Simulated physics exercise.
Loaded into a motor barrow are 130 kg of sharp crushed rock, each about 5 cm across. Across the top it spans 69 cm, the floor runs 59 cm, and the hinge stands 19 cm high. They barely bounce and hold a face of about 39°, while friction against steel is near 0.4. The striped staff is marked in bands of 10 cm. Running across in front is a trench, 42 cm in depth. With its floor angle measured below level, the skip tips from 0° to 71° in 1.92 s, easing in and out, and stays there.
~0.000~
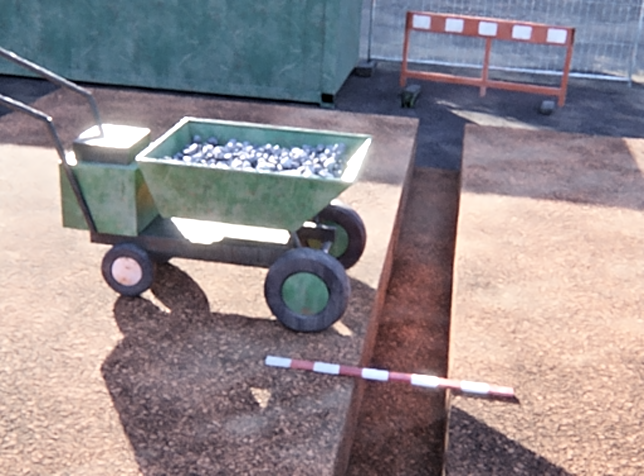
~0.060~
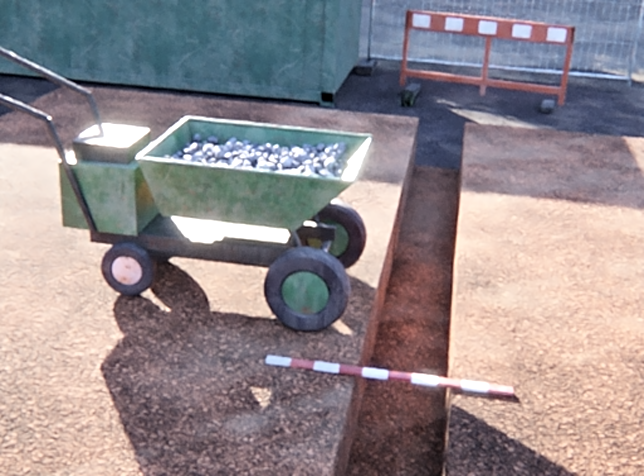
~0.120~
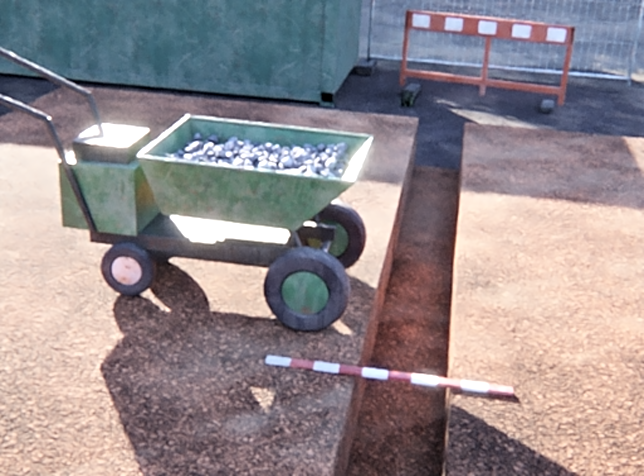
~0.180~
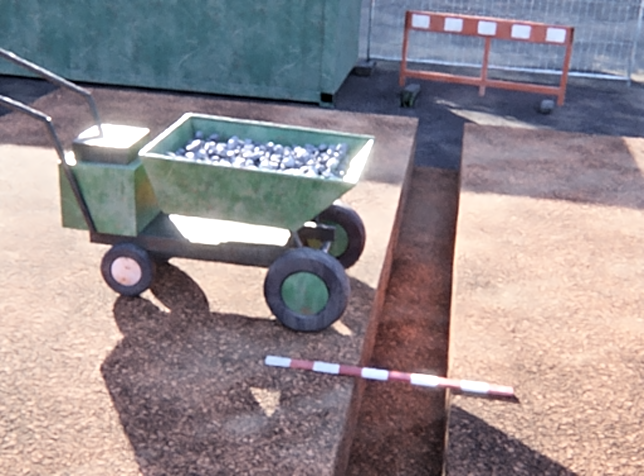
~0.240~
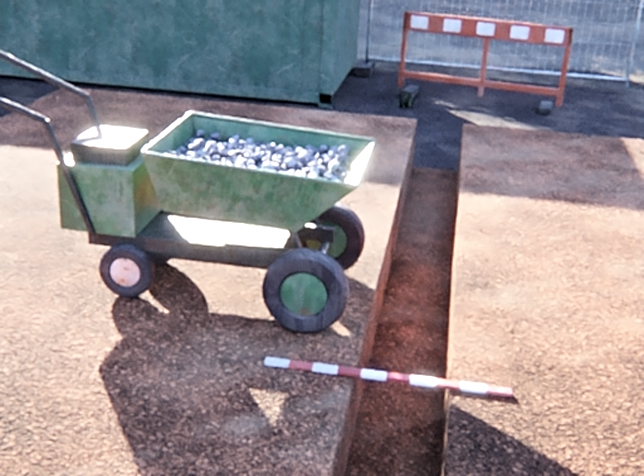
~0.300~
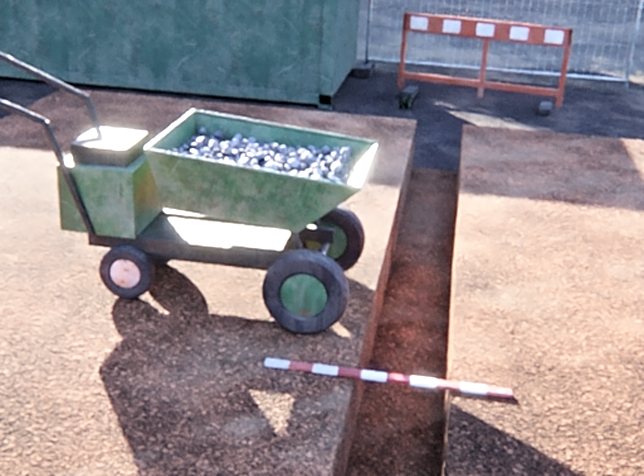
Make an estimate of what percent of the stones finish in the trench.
About 51 percent.
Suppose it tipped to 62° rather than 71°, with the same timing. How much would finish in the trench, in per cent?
About 40 per cent would end up in the trench.
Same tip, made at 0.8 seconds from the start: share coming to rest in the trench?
Roughly 35 per cent.
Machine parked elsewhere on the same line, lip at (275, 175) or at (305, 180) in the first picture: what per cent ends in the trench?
That gives roughly 100 per cent and roughly 95 per cent.
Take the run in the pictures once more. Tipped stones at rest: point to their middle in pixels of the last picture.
The resting stones are centred at roughly (444, 362).
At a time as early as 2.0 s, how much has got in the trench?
Around 10 per cent of it.
After 1.4 s the floor is at 60°; 100 % in the skip; the foremost stones are at (433, 249).
After 2.0 s the floor is at 71°; 56 % in the skip, 11 % in the trench, 34 % past the trench; the foremost stones are at (537, 324).
After 2.4 s the floor is at 71°; 22 % in the skip, 25 % in the trench, 53 % past the trench; the foremost stones are at (600, 318).
After 4.3 s the floor is at 71°; 0 % in the skip, 51 % in the trench, 49 % past the trench; the foremost stones are at (611, 325).
